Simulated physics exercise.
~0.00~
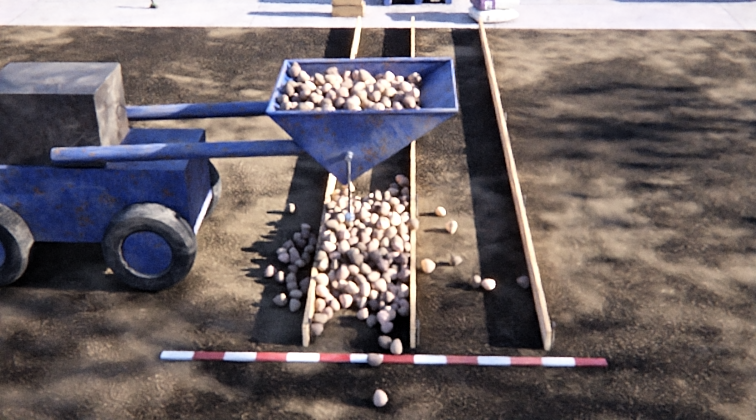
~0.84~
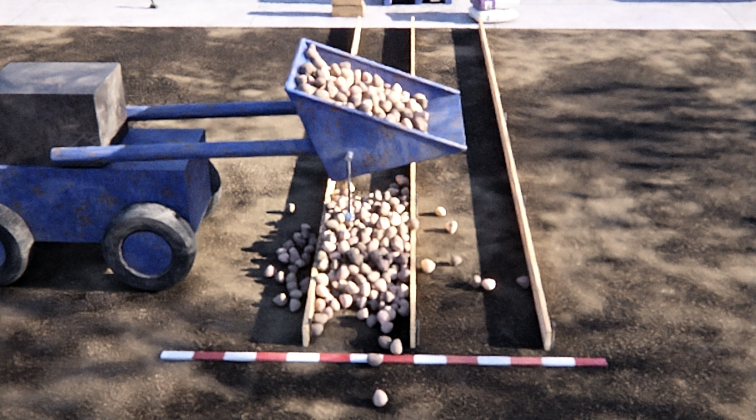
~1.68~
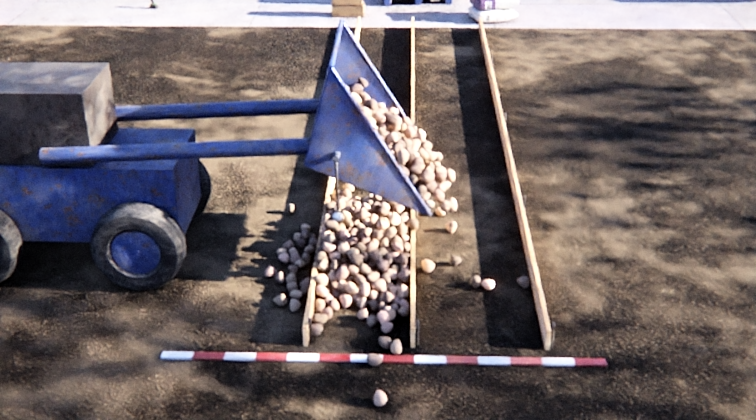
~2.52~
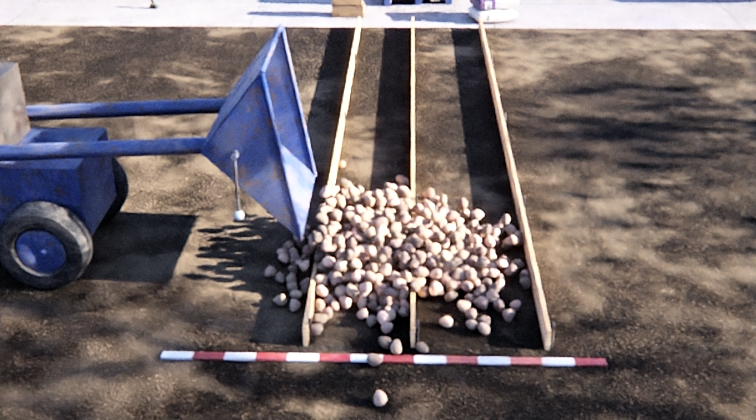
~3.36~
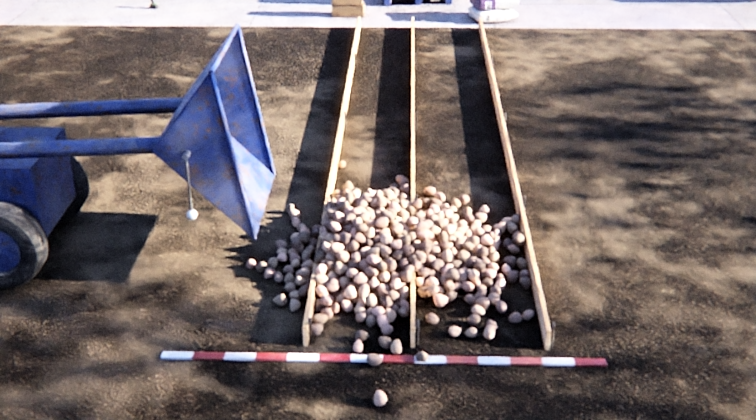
A blue loader tips its bucket of stones onto the planked pile, then backs away left.
